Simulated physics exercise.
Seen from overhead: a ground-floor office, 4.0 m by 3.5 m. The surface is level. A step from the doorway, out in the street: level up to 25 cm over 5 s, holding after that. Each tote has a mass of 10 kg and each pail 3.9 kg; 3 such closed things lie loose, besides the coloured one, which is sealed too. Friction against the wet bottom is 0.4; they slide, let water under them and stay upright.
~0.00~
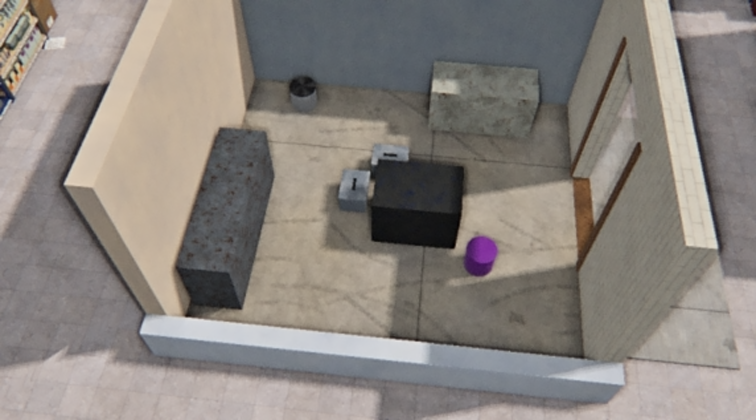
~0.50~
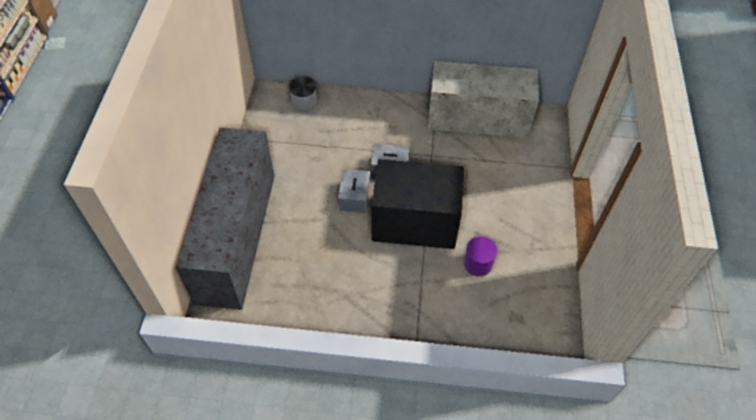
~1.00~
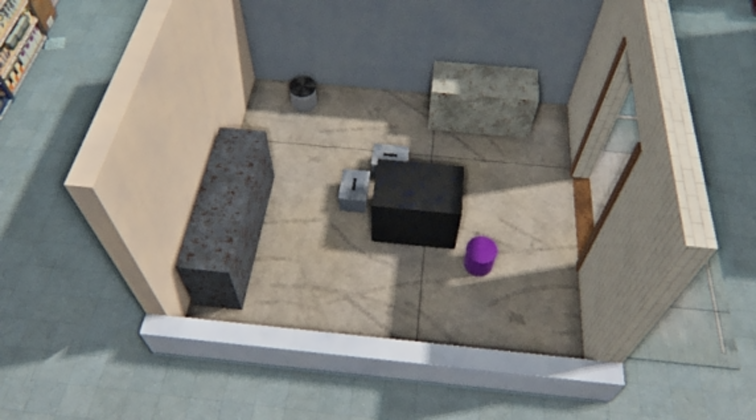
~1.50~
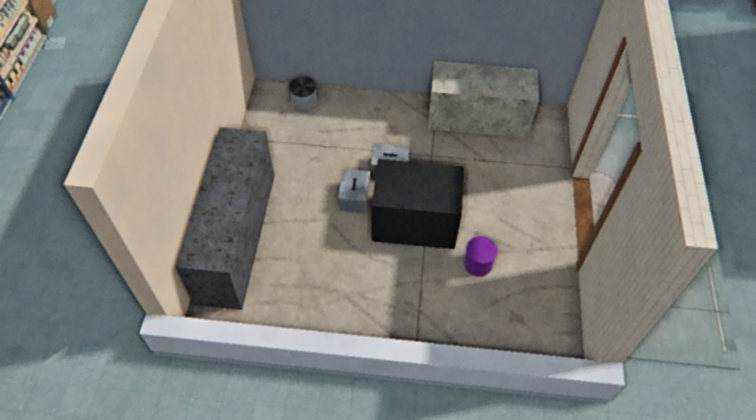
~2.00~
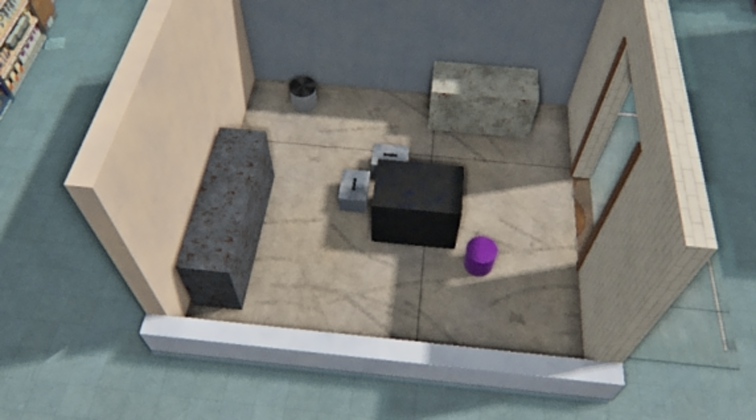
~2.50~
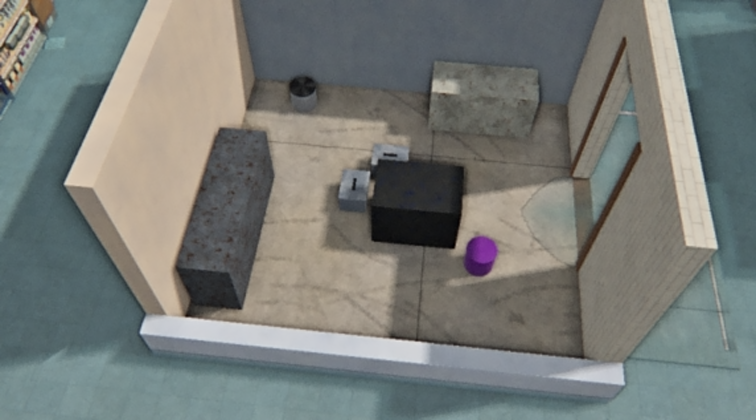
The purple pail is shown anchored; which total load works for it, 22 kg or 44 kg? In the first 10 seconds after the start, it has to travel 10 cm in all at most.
Only 44 kg.
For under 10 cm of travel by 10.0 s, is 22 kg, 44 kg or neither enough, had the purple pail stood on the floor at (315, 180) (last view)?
Looking at the loads, both keep it.
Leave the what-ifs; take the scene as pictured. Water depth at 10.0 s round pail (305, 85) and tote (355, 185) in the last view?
I'd estimate 16 cm for the first and 6 cm for the second.
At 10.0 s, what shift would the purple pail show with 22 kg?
About 30 cm off its spot.
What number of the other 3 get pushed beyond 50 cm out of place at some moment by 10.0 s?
2 of them.
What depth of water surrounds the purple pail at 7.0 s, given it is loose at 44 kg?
Close to 11 cm deep.
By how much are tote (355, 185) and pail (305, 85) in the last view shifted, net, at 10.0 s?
The first is 0 cm from its start, the second 60 cm.
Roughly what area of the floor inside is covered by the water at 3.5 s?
Wet area: Approx. 2.0 m2.
After 3.5 s the purple pail would be 0 cm from its start with 22 kg and 0 cm from its start with 44 kg; 2 cm of water round it then.
After 4.5 s the purple pail would be 0 cm from its start with 22 kg and 0 cm from its start with 44 kg; 8 cm of water round it then.
After 7.0 s the purple pail would be 29 cm from its start with 22 kg and 0 cm from its start with 44 kg; 11 cm of water round it then.
After 10.0 s the purple pail would be 29 cm from its start with 22 kg and 0 cm from its start with 44 kg; 12 cm of water round it then.
